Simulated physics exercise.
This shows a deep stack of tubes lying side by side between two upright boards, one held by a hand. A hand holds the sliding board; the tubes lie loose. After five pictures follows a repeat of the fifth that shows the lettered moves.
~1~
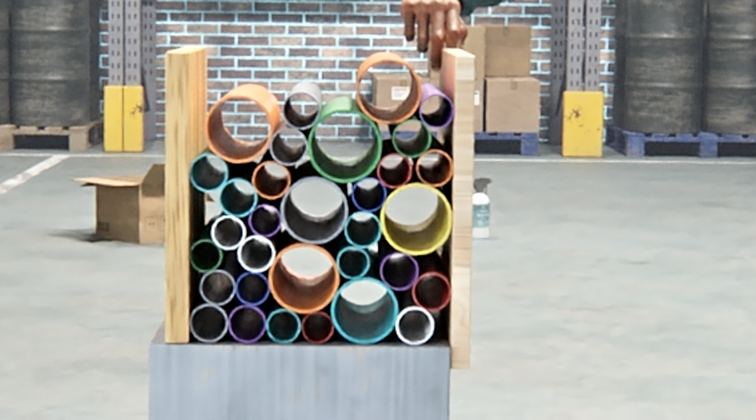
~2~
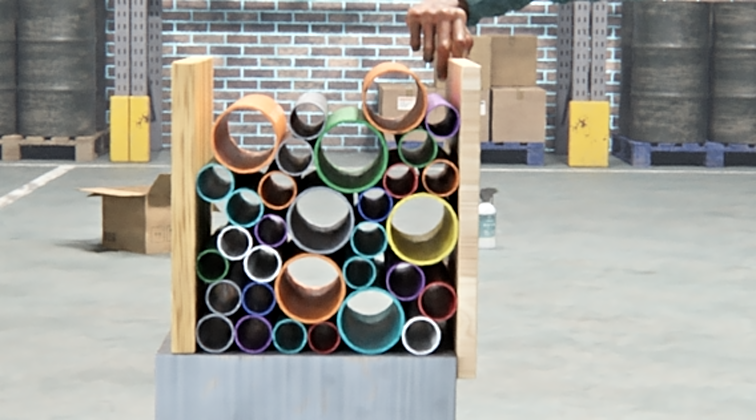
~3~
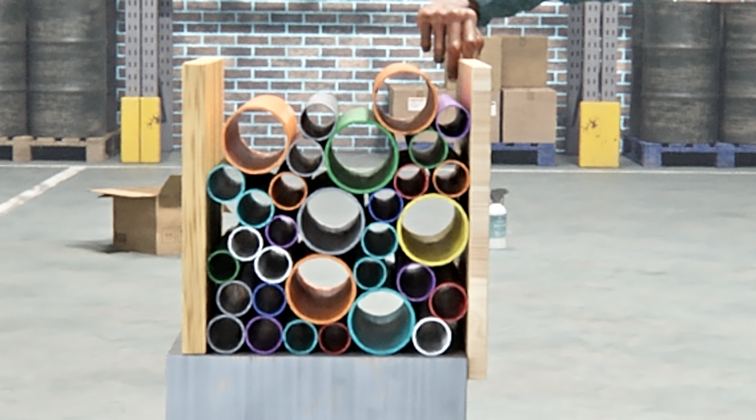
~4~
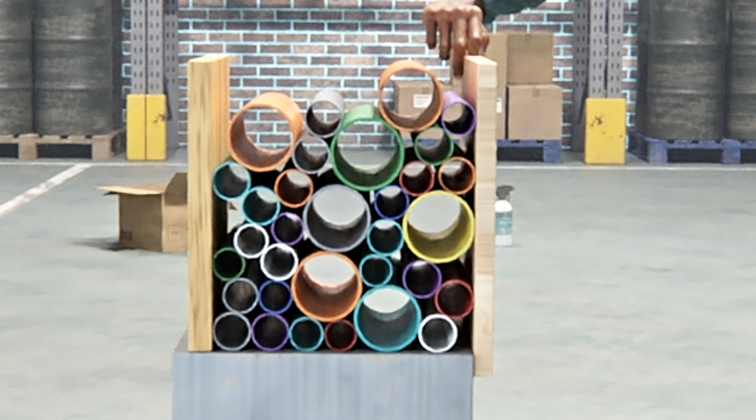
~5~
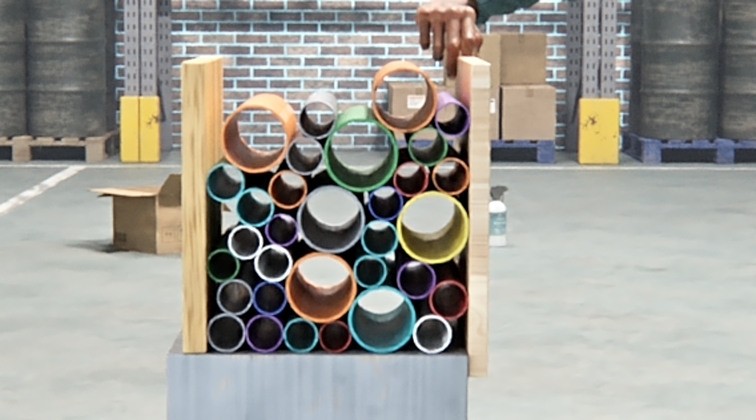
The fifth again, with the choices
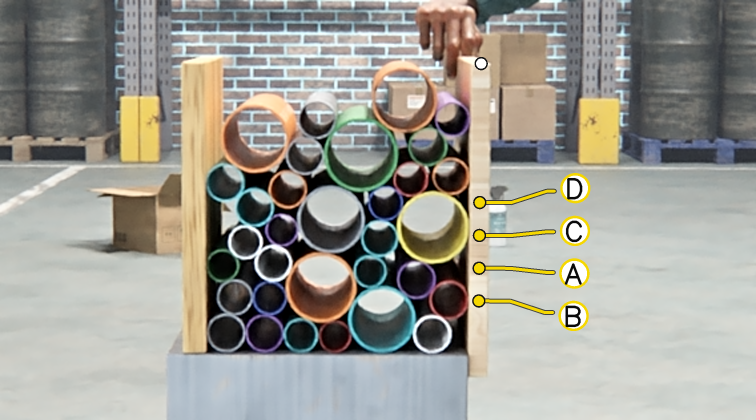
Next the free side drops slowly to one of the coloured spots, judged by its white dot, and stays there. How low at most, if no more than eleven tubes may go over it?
The last mark within the limit is B.
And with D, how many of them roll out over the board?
With D, four.
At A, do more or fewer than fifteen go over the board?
It loses fewer than fifteen.
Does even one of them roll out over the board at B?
Yes, at B.
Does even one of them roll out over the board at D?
At D: Yes.
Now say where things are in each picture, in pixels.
The first frame shows a grey tube (314, 210); a blue tube (369, 195); an orange tube (271, 180).
The second frame shows an orange tube (278, 190); a grey tube (307, 121).
The third frame shows side board (470, 207); a grey tube (226, 334).
The fourth frame shows a white tube (438, 333); a turquoise tube (376, 270).
The fifth frame shows a grey tube (331, 219); a blue tube (386, 203); an orange tube (288, 190).
On the marked copy, A at (479, 269); B at (479, 301); C at (480, 235); D at (480, 202); the white dot at (481, 64).
Following B. Soon after the start, top of the board (470, 165).
Later, top of the board (469, 274).
In the end, top of the board (468, 300), nine out over the board.
As for the rest, A about four out over the board; C about four out over the board; D about four out over the board.
